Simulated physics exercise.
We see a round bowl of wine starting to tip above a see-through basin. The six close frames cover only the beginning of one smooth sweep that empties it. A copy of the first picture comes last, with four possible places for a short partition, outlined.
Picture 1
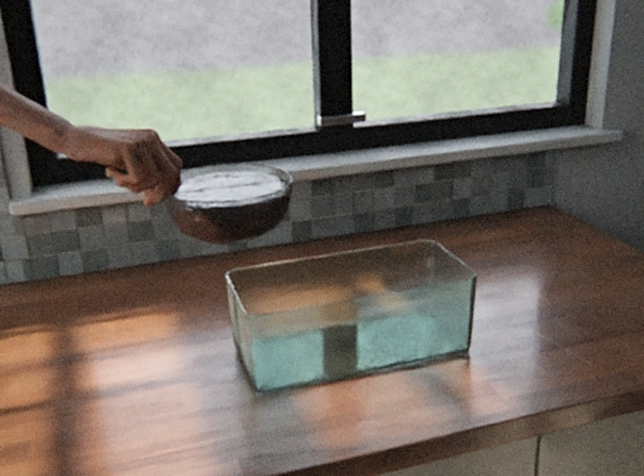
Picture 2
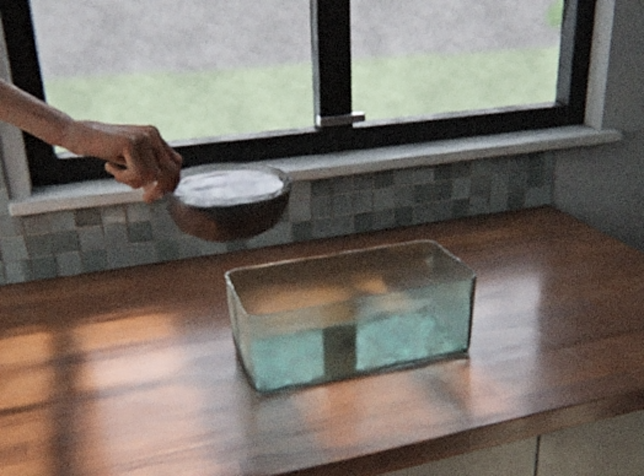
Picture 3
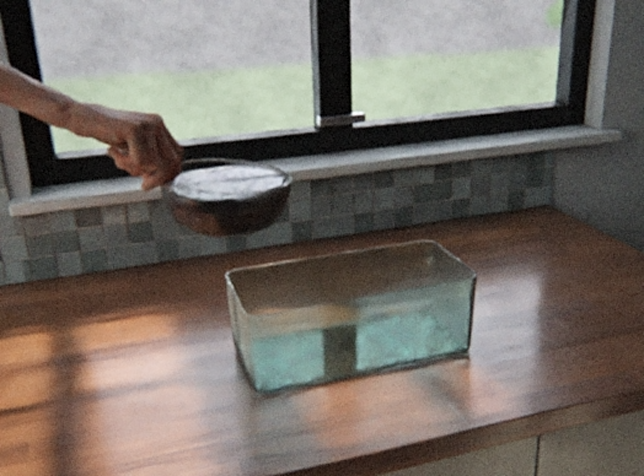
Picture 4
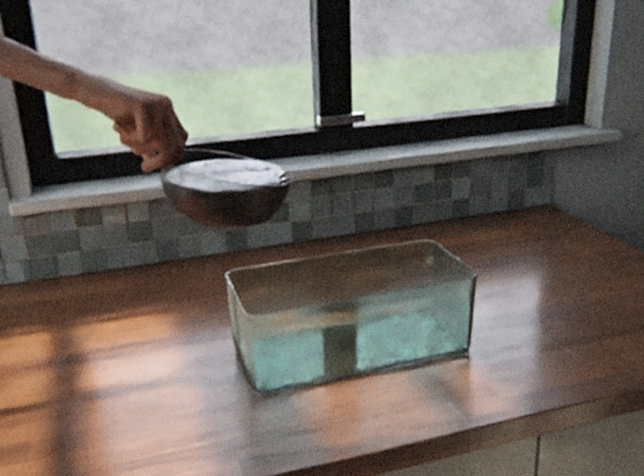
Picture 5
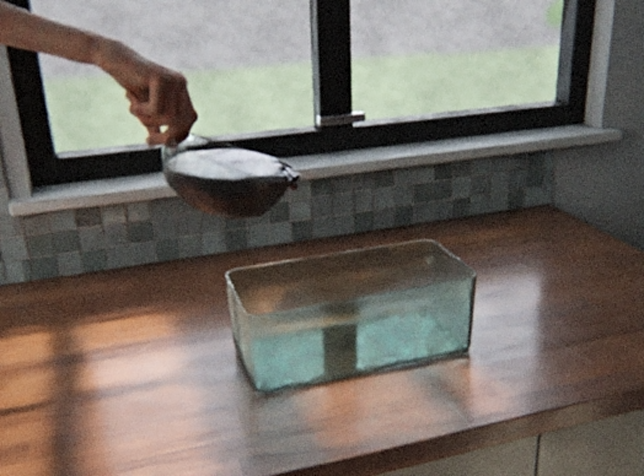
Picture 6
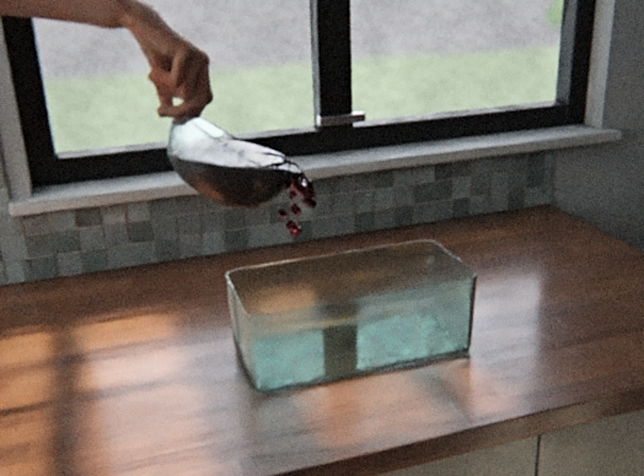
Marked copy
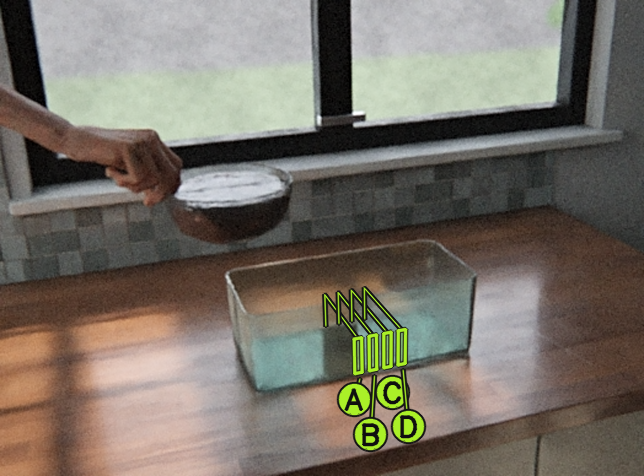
A hand holding a round bowl of wine above a see-through basin on a wooden counter tilted it gradually to the right, and dark red drops began spilling over the lip.
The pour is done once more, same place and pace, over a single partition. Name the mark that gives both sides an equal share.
D works best here.
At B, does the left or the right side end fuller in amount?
The right one.
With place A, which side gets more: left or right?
More ends on the right.
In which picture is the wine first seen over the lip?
In picture 4.
On the marked copy, A at (359, 378); B at (374, 375); C at (388, 372); D at (403, 370).
For place A, about 8 % ends left of the wall and 91 % right of it.
For place B, about 13 % ends left of the wall and 85 % right of it.
For place C, about 25 % ends left of the wall and 73 % right of it.
For place D, about 49 % ends left of the wall and 48 % right of it; 3 % is lost outside.
